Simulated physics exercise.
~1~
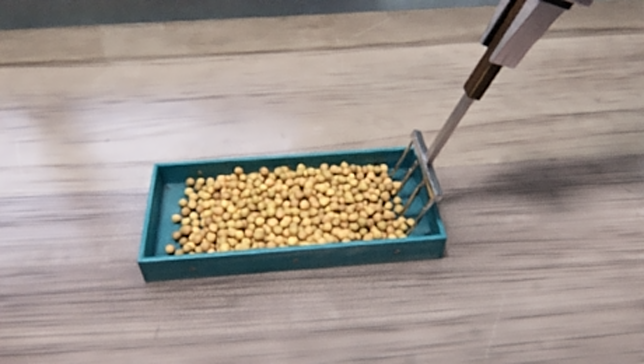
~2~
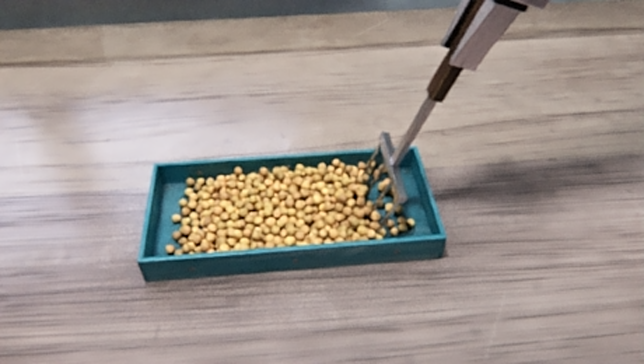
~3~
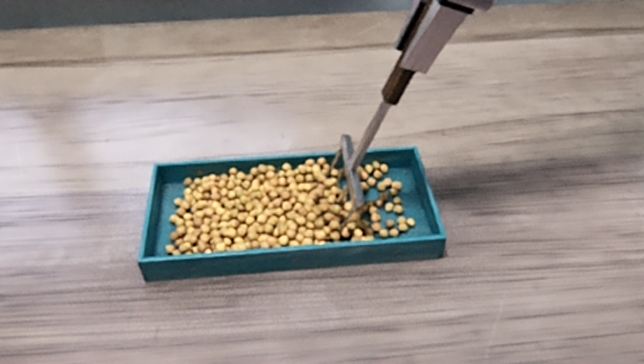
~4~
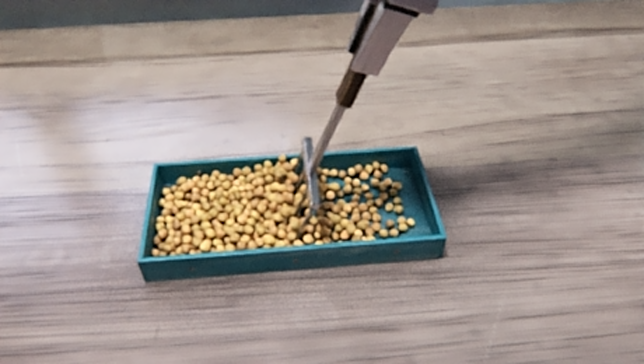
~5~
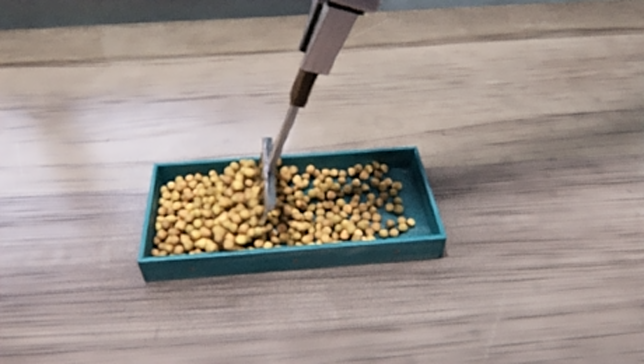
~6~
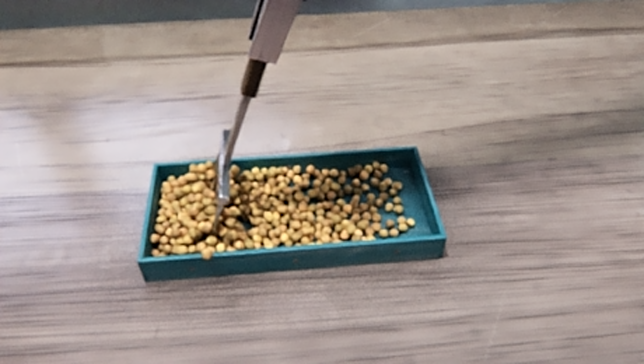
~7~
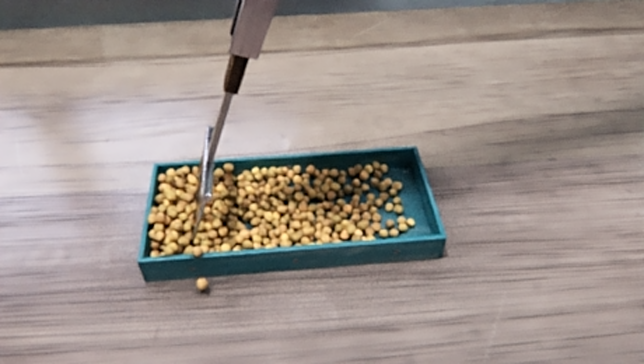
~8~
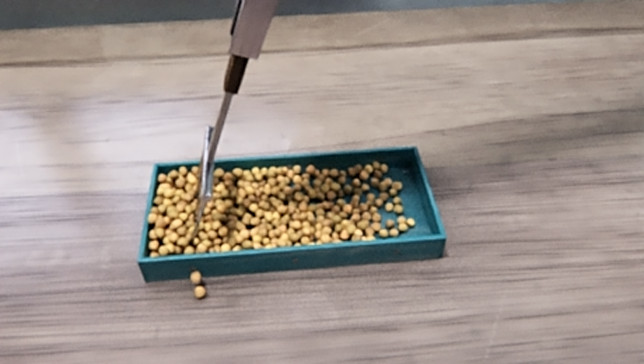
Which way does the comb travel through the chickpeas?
It moves to the left, from the tray's right end toward its left end.
